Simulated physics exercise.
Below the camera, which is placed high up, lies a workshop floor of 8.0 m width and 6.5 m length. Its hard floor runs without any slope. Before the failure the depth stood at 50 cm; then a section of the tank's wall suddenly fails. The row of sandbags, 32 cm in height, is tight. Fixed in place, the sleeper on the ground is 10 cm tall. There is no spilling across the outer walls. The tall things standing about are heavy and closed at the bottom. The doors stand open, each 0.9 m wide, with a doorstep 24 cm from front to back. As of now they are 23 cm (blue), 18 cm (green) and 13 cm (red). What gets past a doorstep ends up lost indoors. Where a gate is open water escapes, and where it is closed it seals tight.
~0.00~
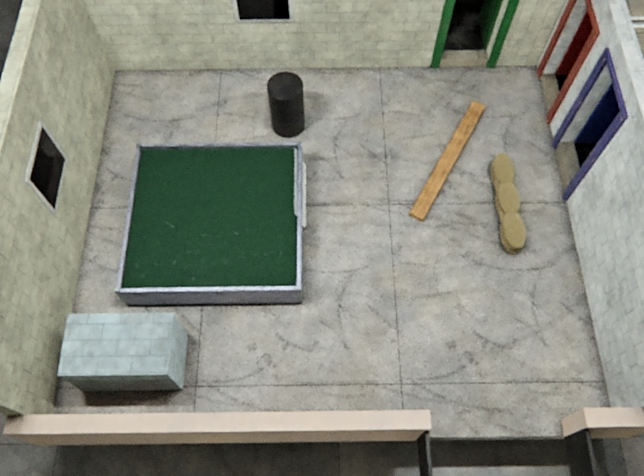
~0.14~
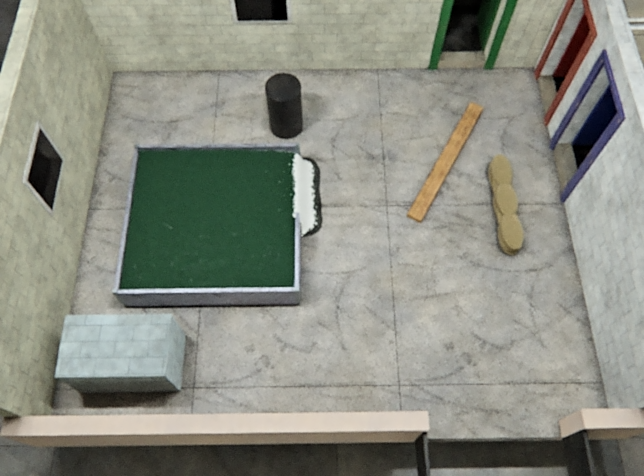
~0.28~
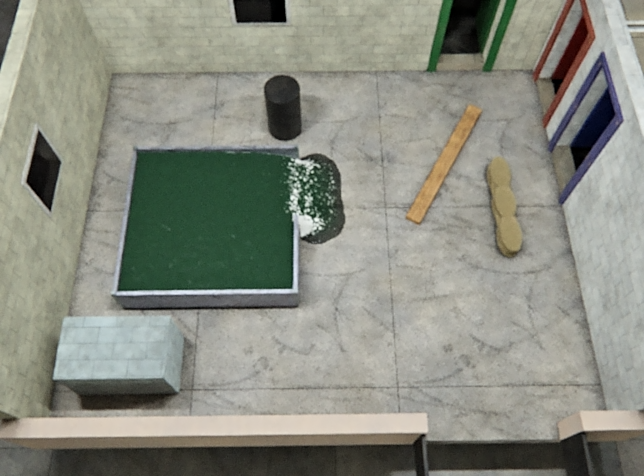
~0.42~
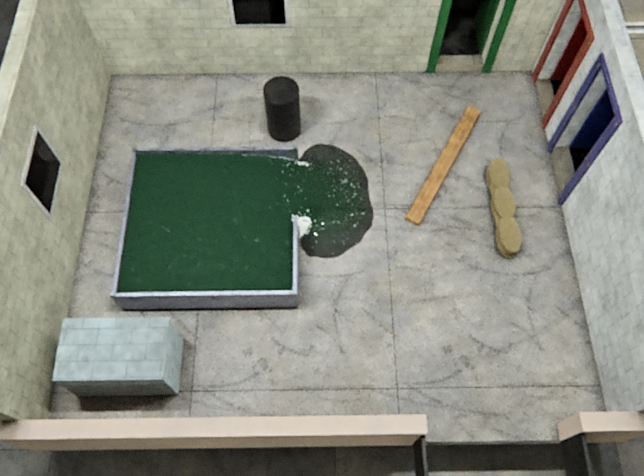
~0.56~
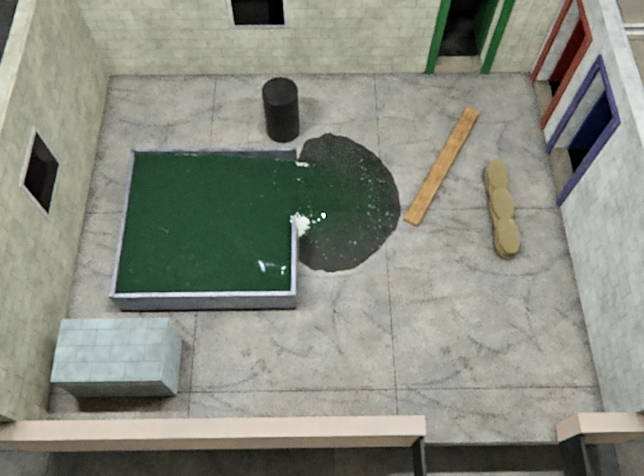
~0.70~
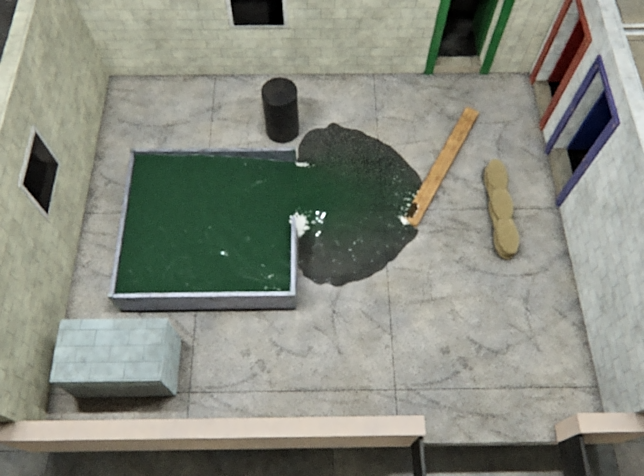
Dark green water bursts through the right side of a square, grey-walled tank on the left of a cracked grey workshop floor, seen from high above. Around it are a black cylinder, a pale block, a wooden sleeper, tan sandbags, and green, red and blue doorways. White froth breaks at the gap, then the water fans out rightward in a widening dark pool and touches the sleeper.
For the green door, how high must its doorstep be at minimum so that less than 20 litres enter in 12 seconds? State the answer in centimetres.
It must be at least about 19 cm.
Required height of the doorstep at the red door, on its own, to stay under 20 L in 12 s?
Red: 17 cm.
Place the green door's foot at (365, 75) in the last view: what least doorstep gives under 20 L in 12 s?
Roughly 7.5 cm.
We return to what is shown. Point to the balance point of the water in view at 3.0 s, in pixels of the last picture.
(303, 206).
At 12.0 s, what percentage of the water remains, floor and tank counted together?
Around 80 in a hundred parts remain.
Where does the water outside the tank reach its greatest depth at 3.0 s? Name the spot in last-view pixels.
Around pixel (527, 72).
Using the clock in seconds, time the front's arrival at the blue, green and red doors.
Blue 3.0 s, green 2.0 s, red 2.4 s.
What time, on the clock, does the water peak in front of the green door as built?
Roughly at 2.8 s.
After 1.4 s water covers 20 % of the floor, deepest (31 cm) near (300, 179); it has not reached the green door.
After 3.0 s water covers 40 % of the floor, deepest (36 cm) near (527, 72); 23 cm at the green door, 7 litres in over its 18 cm doorstep.
After 12.0 s water covers 90 % of the floor, deepest (11 cm) near (602, 423); 9 cm at the green door, 30 litres in over its 18 cm doorstep.
At the green door as built, the water arrived by 2.1 s and peaked near 24 cm at 2.8 s.
Run again over the same 12 s with other heights there, 54 litres in over 16 cm, 8 litres over 21.5 cm. The limit of 20 litres is kept from about 19 cm up.
